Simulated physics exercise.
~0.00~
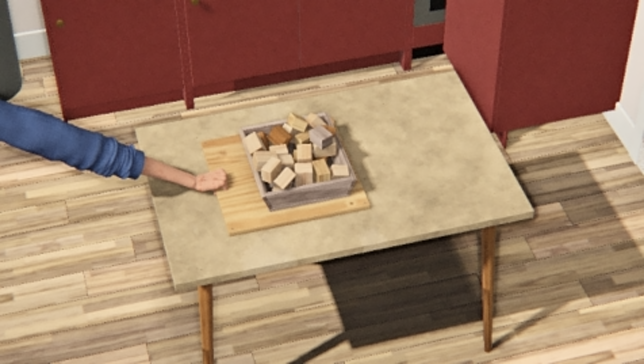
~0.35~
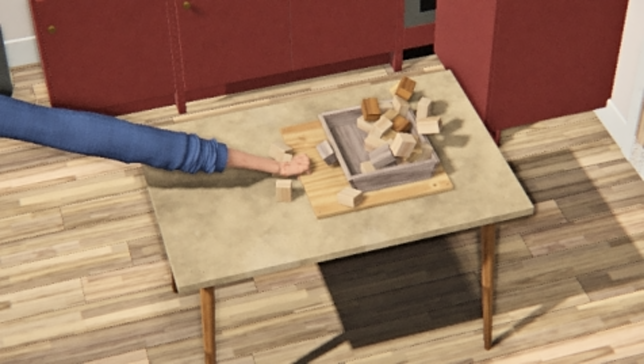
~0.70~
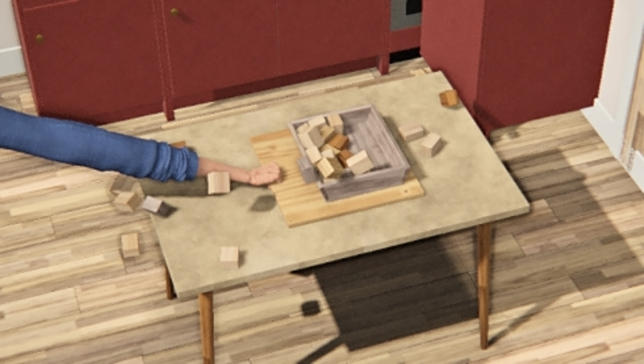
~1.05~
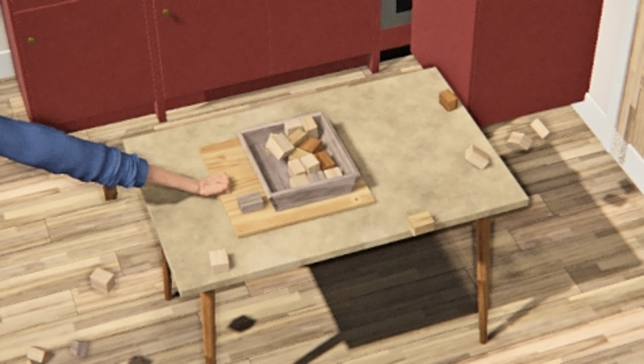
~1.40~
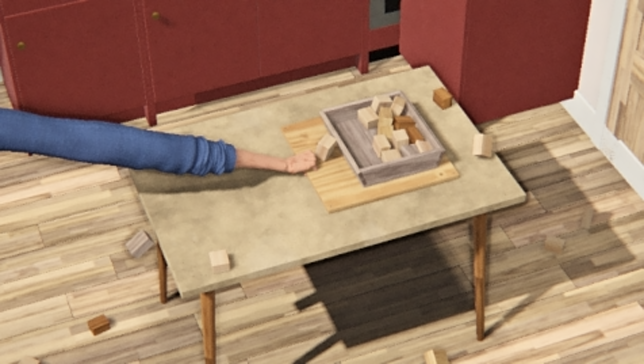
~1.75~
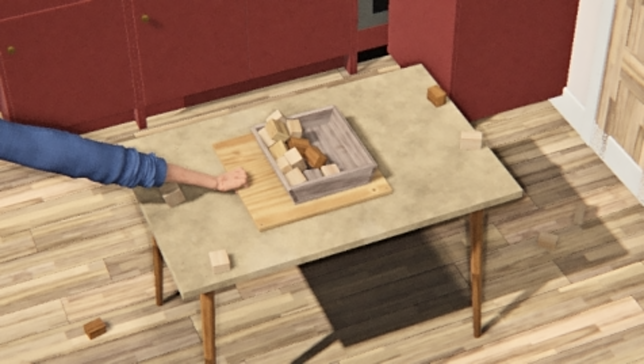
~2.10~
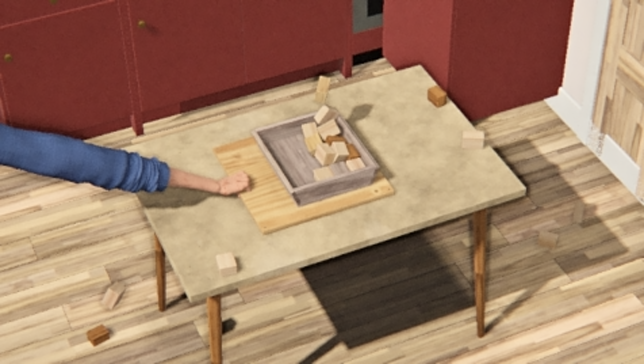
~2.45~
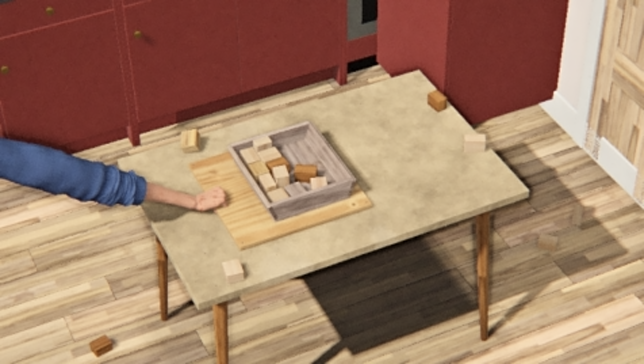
A hand shakes a board left and right, and many blocks spill from the box.
